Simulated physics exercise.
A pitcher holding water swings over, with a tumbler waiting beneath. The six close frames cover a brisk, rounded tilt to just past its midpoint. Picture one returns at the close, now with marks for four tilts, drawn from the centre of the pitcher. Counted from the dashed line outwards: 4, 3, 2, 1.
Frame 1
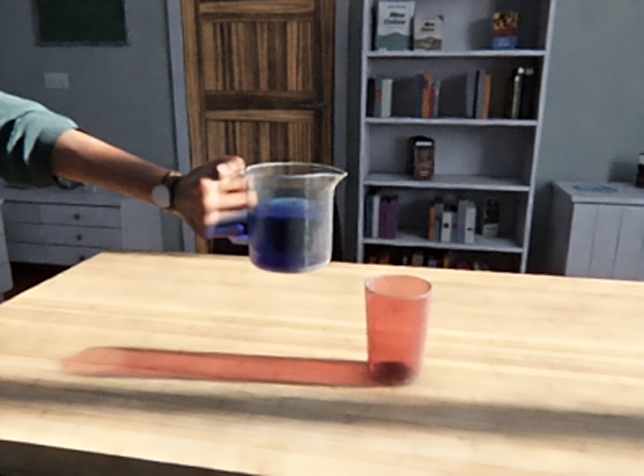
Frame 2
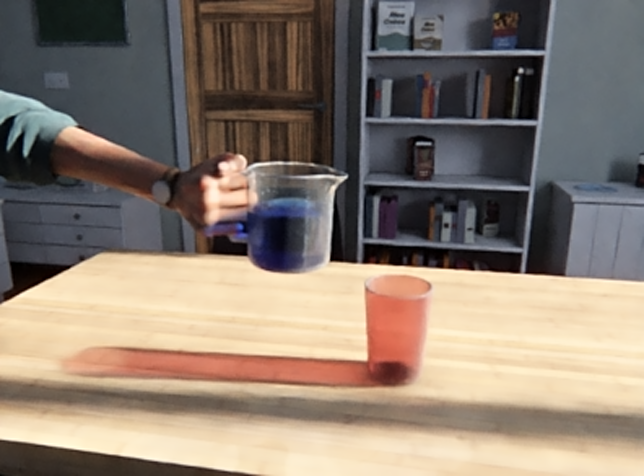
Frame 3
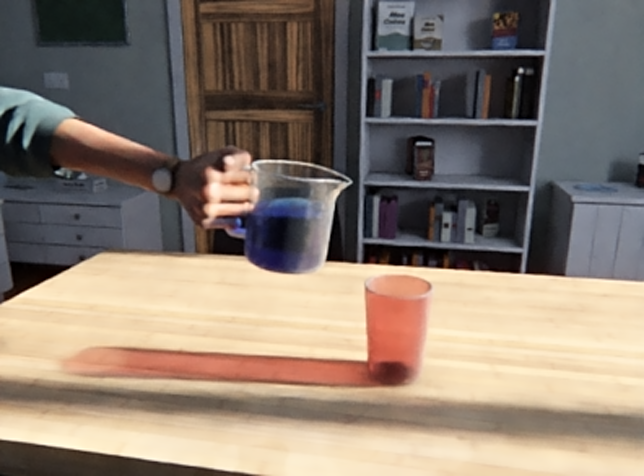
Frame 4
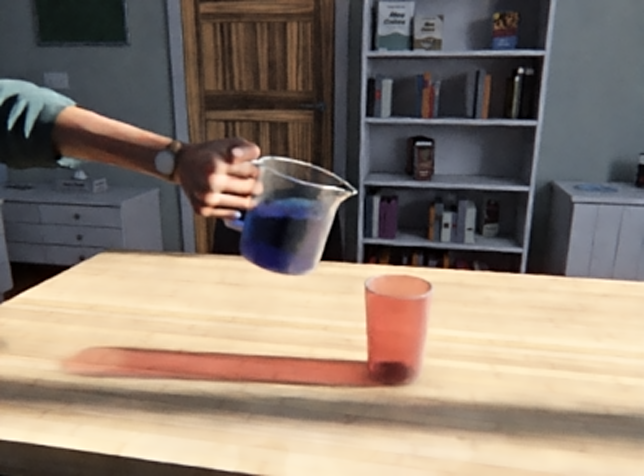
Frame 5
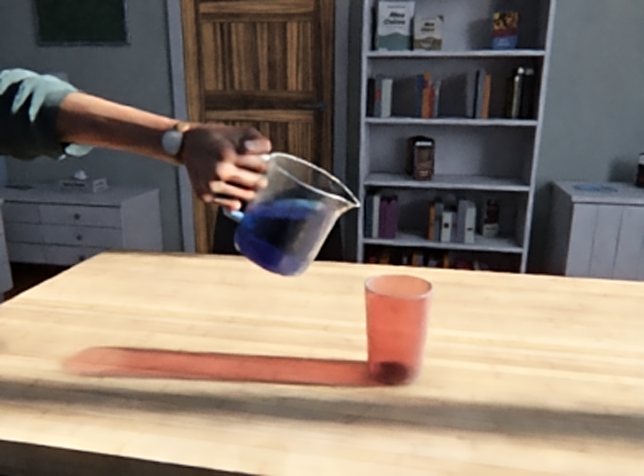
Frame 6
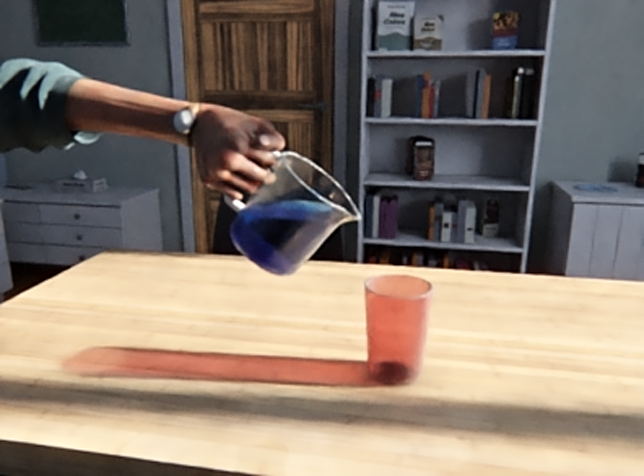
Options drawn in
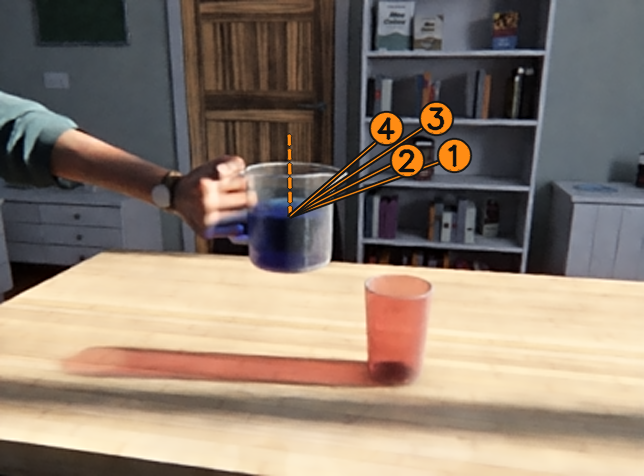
In a dim room with a wooden door and a bookshelf along the back wall, a fixed, slightly raised view looks across a pale wooden table. A translucent red tumbler stands right of centre, a long reddish shadow stretching left, while a hand from the left holds a clear pitcher of blue liquid. The hand gradually tilts the pitcher rightward, its spout dipping, and nothing pours out.
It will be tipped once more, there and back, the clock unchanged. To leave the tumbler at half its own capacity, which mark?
Go for 1.
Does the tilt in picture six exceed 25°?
Yes, it does.
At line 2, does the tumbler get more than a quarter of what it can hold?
Yes.
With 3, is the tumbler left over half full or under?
Under.
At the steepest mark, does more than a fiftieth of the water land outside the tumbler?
No, it does not.
On the marked copy, 1 at (439, 162); 2 at (390, 165); 3 at (422, 128); 4 at (375, 142).
With 1, the tumbler ends with about 52 % of what it can hold.
With 2, the tumbler ends with about 37 % of what it can hold.
With 3, the tumbler ends with about 22 % of what it can hold.
With 4, the tumbler ends with about 11 % of what it can hold.
